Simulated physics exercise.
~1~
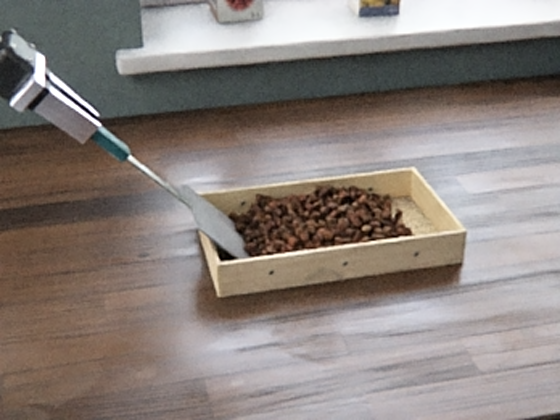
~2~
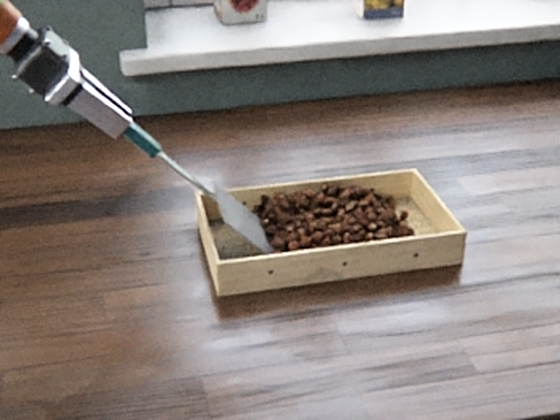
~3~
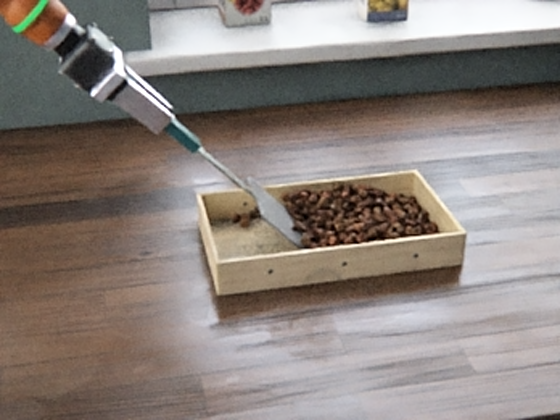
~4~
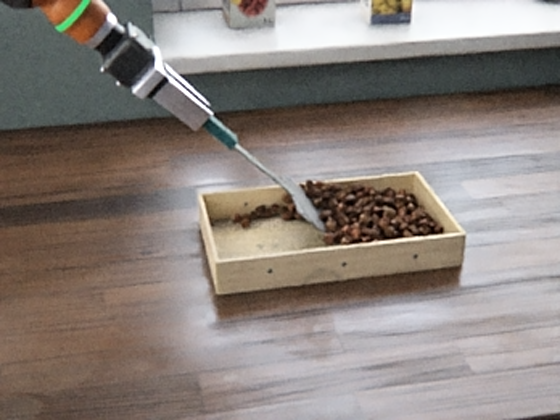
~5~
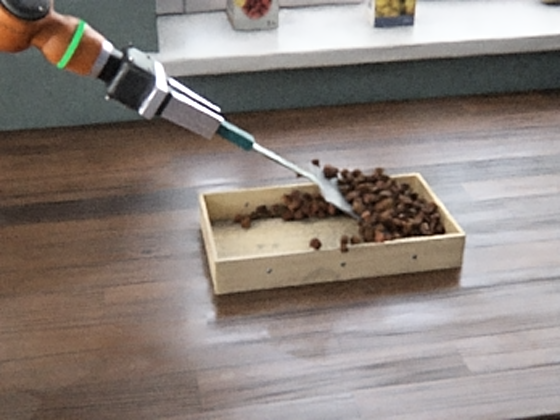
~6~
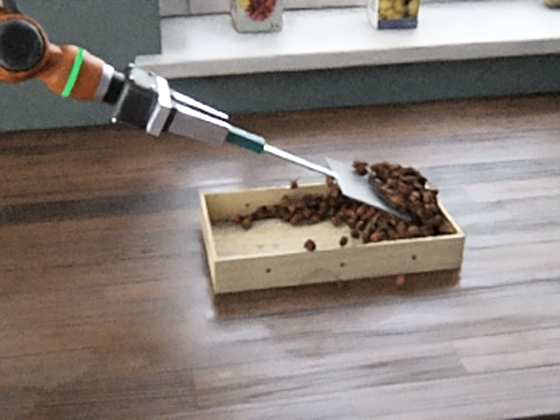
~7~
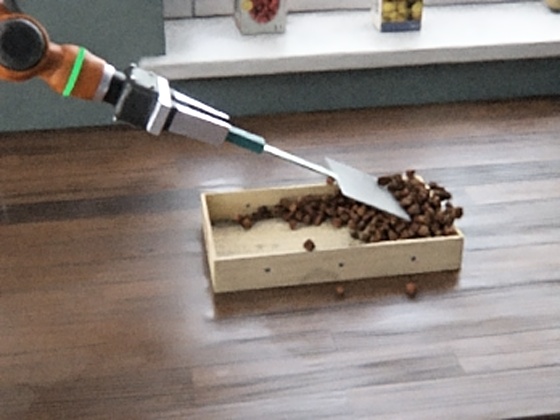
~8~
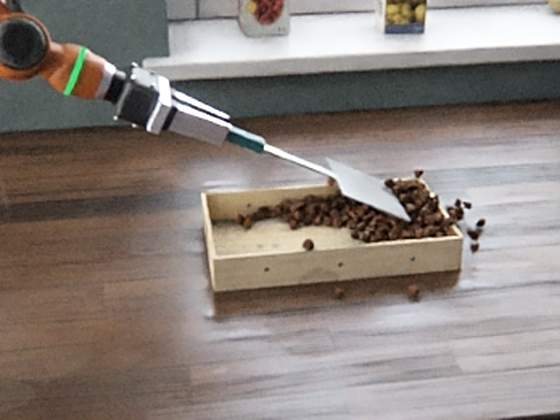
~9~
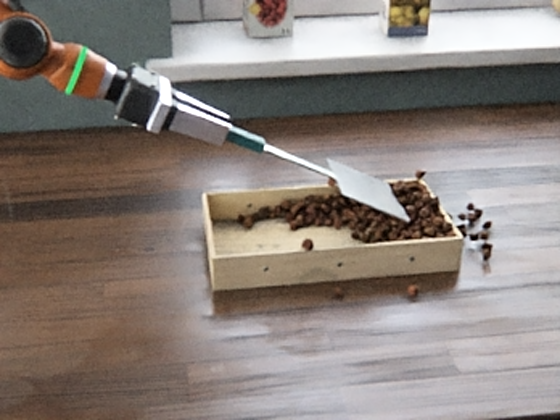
On a wooden tabletop, a robot arm pushes brown pellets rightward through a tray with a turner, spilling a few over the edge.
